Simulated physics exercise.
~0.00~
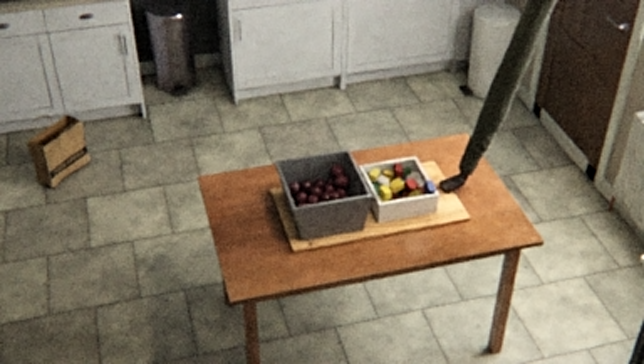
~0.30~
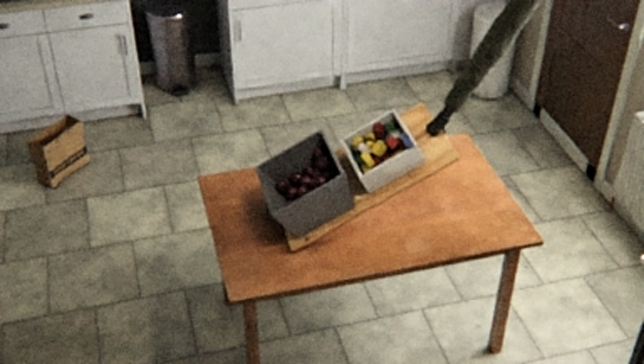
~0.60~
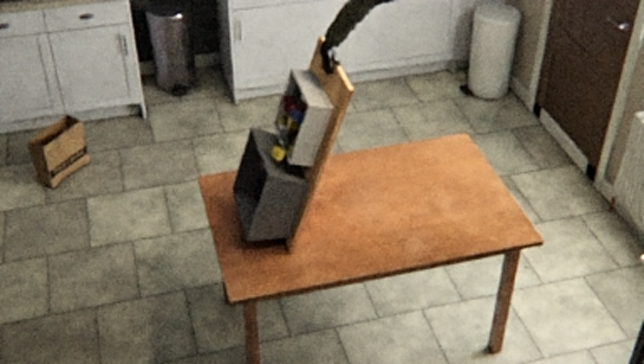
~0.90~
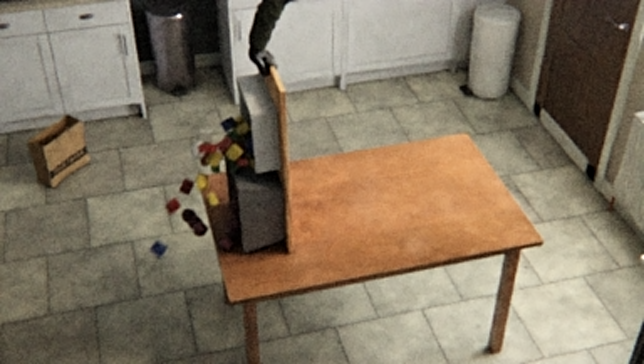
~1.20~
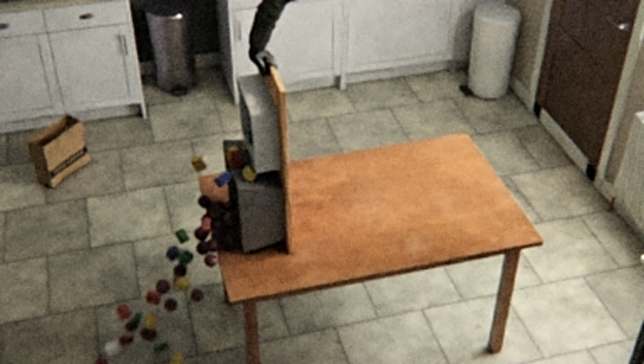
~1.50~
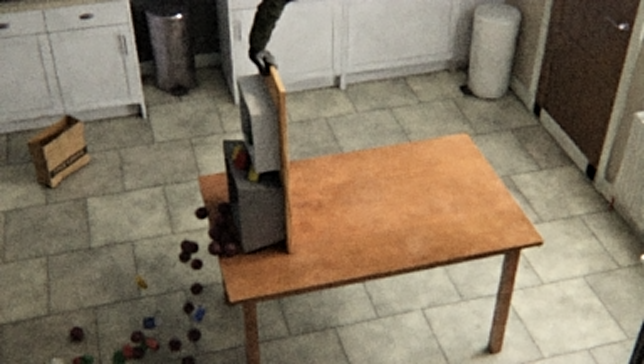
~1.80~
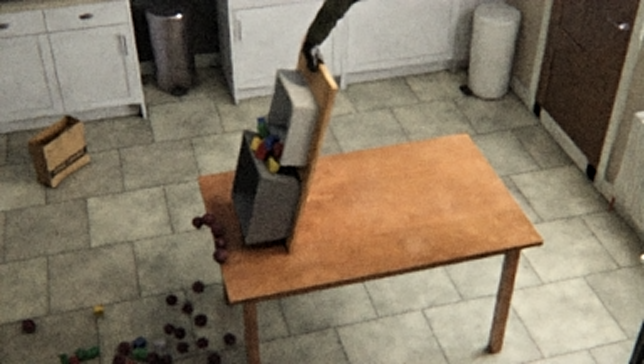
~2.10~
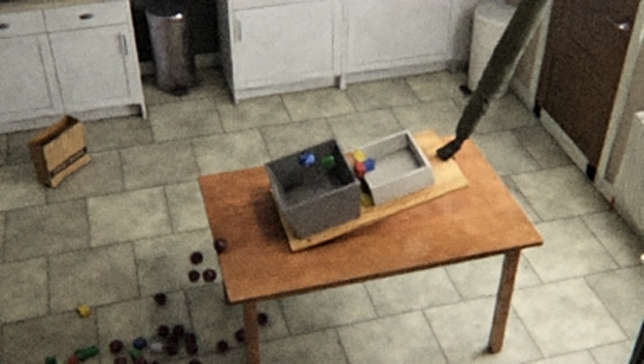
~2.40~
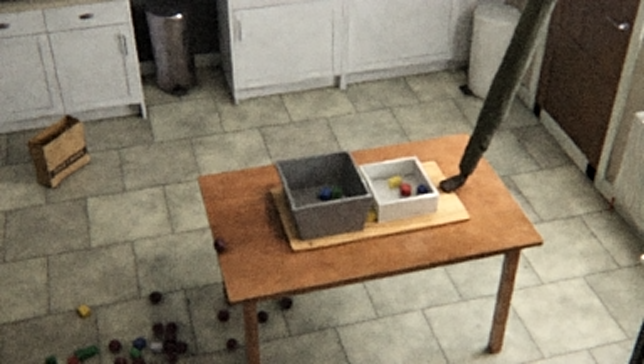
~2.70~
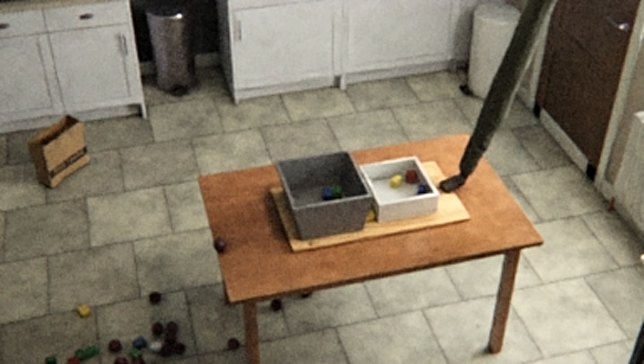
A dark arm lifted the right end of a board holding two open containers until it stood upright on the table, spilling onions and colourful bricks onto the floor, then lowered it flat, leaving only a few bricks in the containers.
